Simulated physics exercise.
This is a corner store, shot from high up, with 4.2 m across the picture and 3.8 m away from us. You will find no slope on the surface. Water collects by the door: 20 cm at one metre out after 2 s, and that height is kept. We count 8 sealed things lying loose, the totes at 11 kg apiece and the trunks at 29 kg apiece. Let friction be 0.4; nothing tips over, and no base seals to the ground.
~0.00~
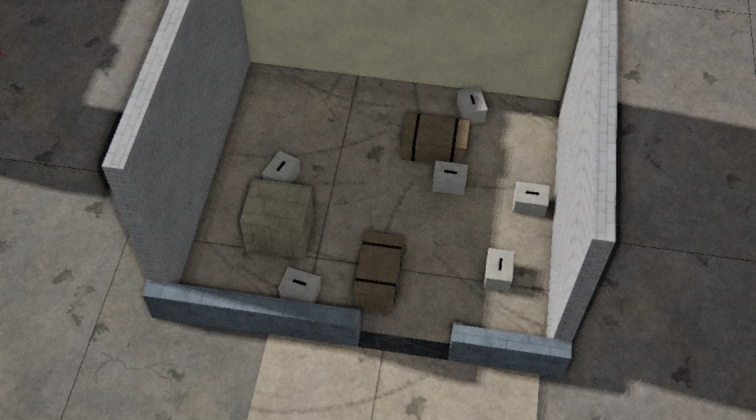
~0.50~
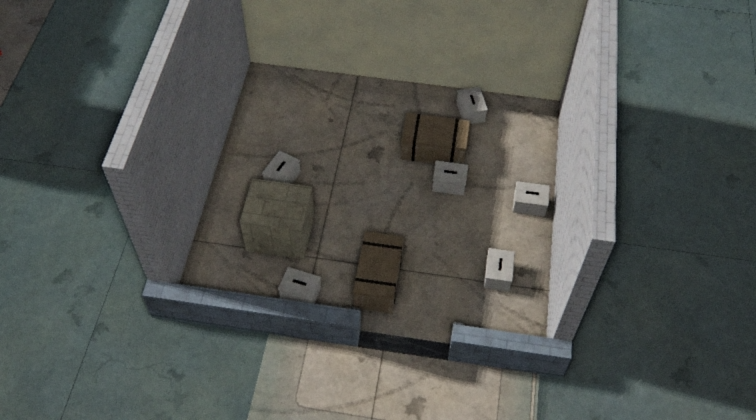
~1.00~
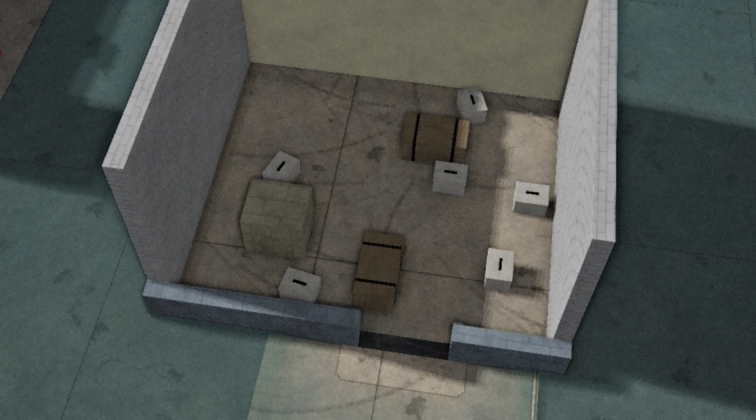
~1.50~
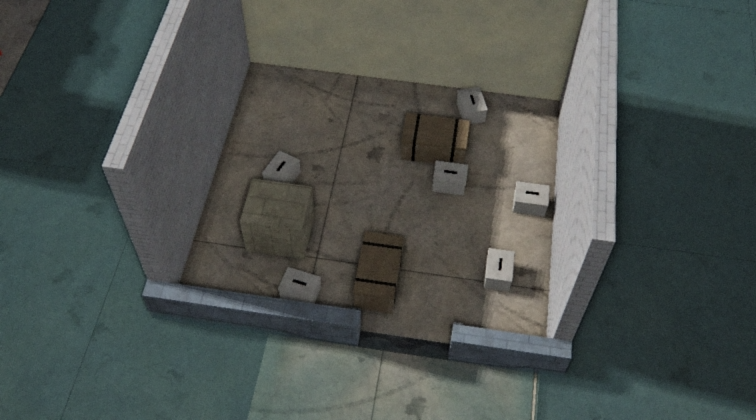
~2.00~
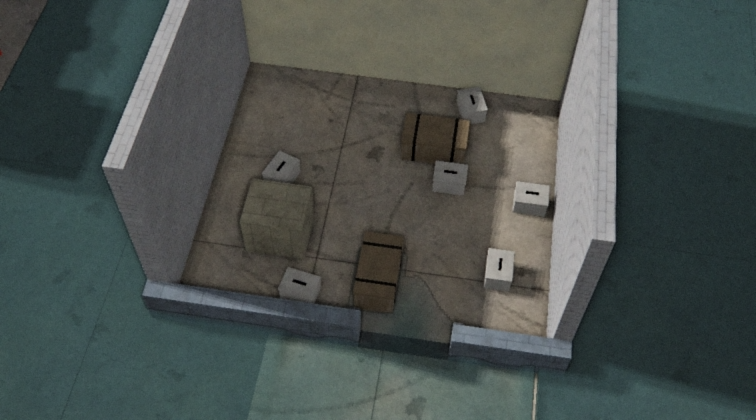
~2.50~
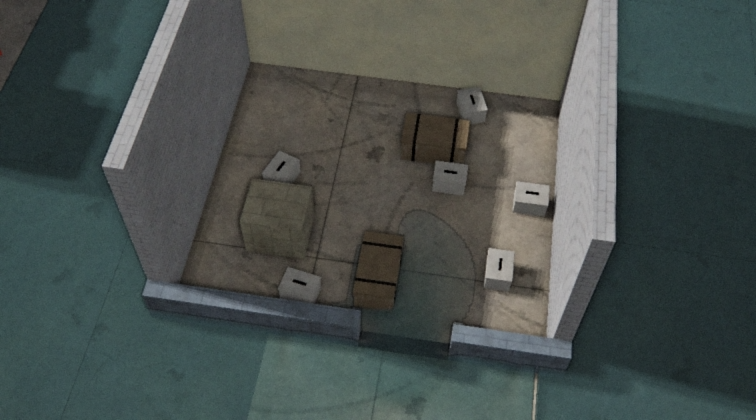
The video shows a walled room from above, holding brown trunks, a large tan block and small pale boxes; the paving outside turns bluish-green with water, which then enters through the front doorway while the objects stay still.
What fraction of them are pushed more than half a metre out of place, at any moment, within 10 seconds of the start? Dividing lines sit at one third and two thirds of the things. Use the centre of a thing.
My call: One to two thirds of them.
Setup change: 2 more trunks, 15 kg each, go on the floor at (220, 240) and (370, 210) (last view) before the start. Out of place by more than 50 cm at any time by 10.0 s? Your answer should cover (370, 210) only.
For that one: Smaller.
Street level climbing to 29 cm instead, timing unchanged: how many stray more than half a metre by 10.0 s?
Count under that change: 8.
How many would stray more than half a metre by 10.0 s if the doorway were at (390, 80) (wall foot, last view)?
3.
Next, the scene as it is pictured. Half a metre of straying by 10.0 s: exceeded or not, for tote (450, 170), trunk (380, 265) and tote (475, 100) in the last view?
One by one: Above; above; above.
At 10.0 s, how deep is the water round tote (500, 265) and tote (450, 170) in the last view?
6 and 12 cm.
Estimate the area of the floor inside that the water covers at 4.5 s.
Some 9.5 m2.
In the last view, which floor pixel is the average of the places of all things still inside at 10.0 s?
Mean position: Approximately (395, 183).
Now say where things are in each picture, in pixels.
In the first frame, a trunk at (379, 264) rests on the ground; a tote at (451, 172), on the bottom; 0.0 m2 under water; 0 of 8 have shifted.
In the second frame, a trunk at (379, 264) rests on the ground; a tote at (451, 172) rests on the ground; 0.0 m2 under water; 0 of 8 have shifted.
In the third frame, a trunk at (379, 264) rests on the ground; a tote at (451, 172), on the bottom; 0.0 m2 under water; 0 of 8 have shifted.
In the fourth frame, a trunk at (379, 264), on the bottom; a tote at (451, 172) rests on the ground; 0.0 m2 under water; 0 of 8 have shifted.
In the fifth frame, a trunk at (379, 264) rests on the ground; a tote at (451, 172) rests on the ground; water covers 0.4 m2; 0 of 8 have shifted.
In the sixth frame, a trunk at (379, 263), on the bottom; a tote at (451, 172), on the bottom; water covers 1.4 m2; 0 of 8 have shifted.
After 3.5 s 0 of 8 are over 50 cm from their spots; 0 afloat.
After 4.5 s 1 of 8 are over 50 cm from their spots; 0 afloat.
After 7.0 s 2 of 8 are over 50 cm from their spots; 1 afloat.
After 10.0 s 4 of 8 are over 50 cm from their spots, and 4 have been at some point; 2 afloat.
